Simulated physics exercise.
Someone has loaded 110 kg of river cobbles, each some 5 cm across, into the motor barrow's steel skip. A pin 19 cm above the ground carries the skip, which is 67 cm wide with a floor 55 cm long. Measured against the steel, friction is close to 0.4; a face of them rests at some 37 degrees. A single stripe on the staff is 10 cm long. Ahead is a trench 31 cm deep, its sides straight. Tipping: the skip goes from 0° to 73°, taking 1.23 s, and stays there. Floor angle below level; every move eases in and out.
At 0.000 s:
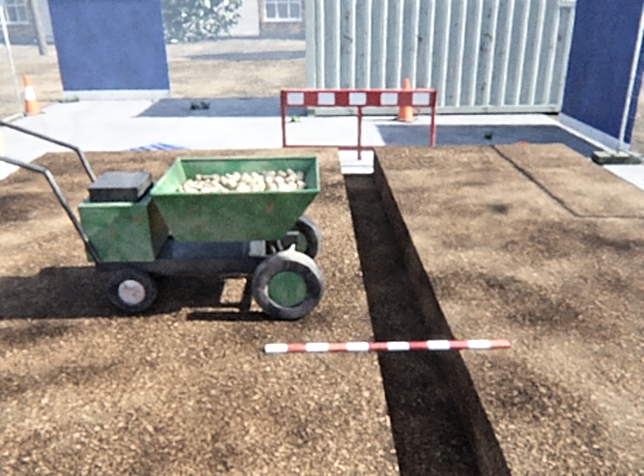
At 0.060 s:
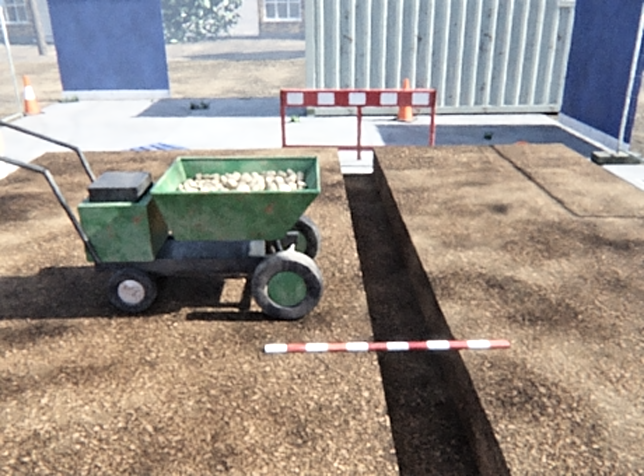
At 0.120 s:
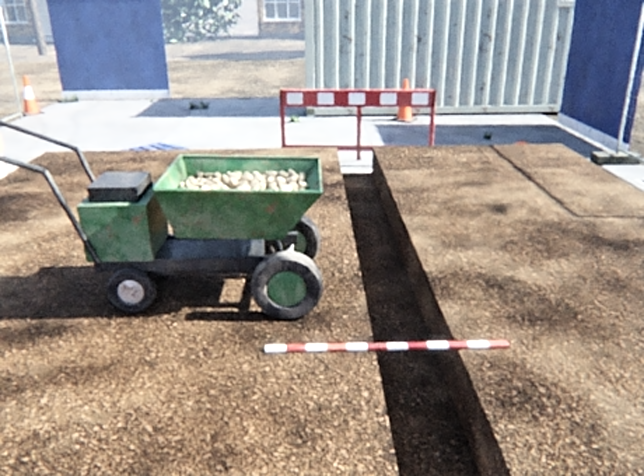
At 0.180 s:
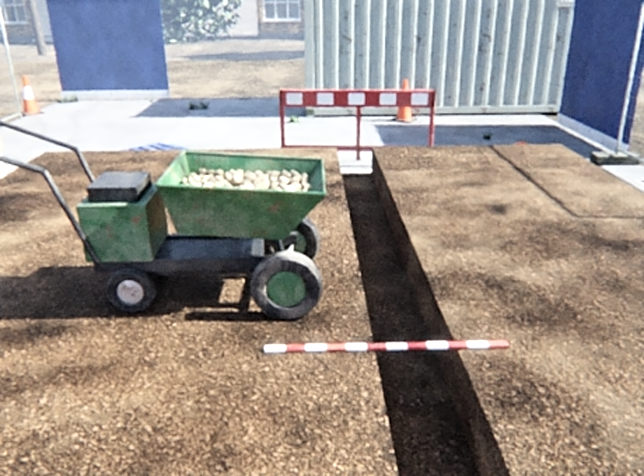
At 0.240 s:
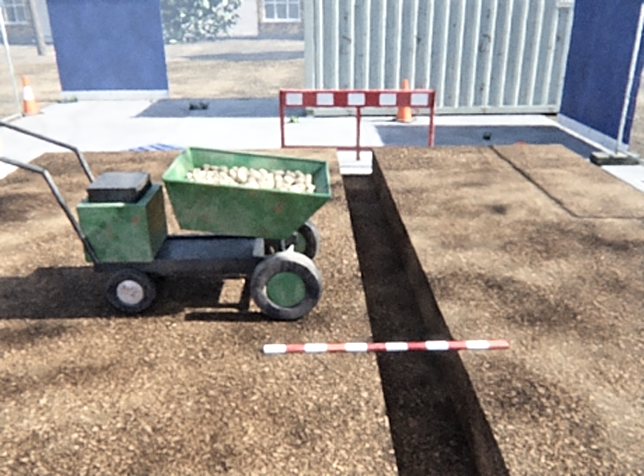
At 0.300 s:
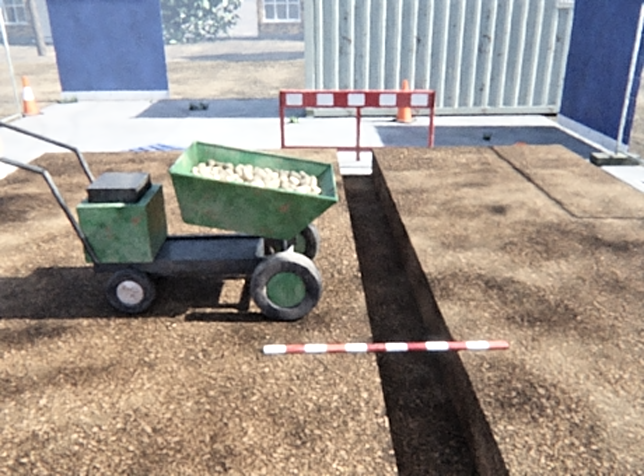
A green motor barrow's skip of pale stones tilts gradually down toward the right beside a trench.
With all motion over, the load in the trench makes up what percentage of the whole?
It makes up about 89 percent of the whole load.
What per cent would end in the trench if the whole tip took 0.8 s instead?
About 75%.
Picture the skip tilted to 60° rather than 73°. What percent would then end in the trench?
Close to 60 per cent then.
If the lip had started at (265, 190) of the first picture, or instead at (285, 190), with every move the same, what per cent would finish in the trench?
From the first place around 95 per cent, from the other around 100.
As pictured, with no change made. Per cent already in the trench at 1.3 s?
Around 40 per cent of it.
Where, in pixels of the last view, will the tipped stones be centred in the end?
Look at roughly (408, 322).
After 0.9 s the floor is at 61°; 100 % in the skip; the foremost stones are at (386, 246).
After 1.3 s the floor is at 73°; 57 % in the skip, 39 % in the trench, 5 % past the trench; the foremost stones are at (464, 299).
After 1.7 s the floor is at 73°; 23 % in the skip, 66 % in the trench, 11 % past the trench; the foremost stones are at (523, 301).
After 3.6 s the floor is at 73°; 0 % in the skip, 89 % in the trench, 11 % past the trench; the foremost stones are at (544, 295).
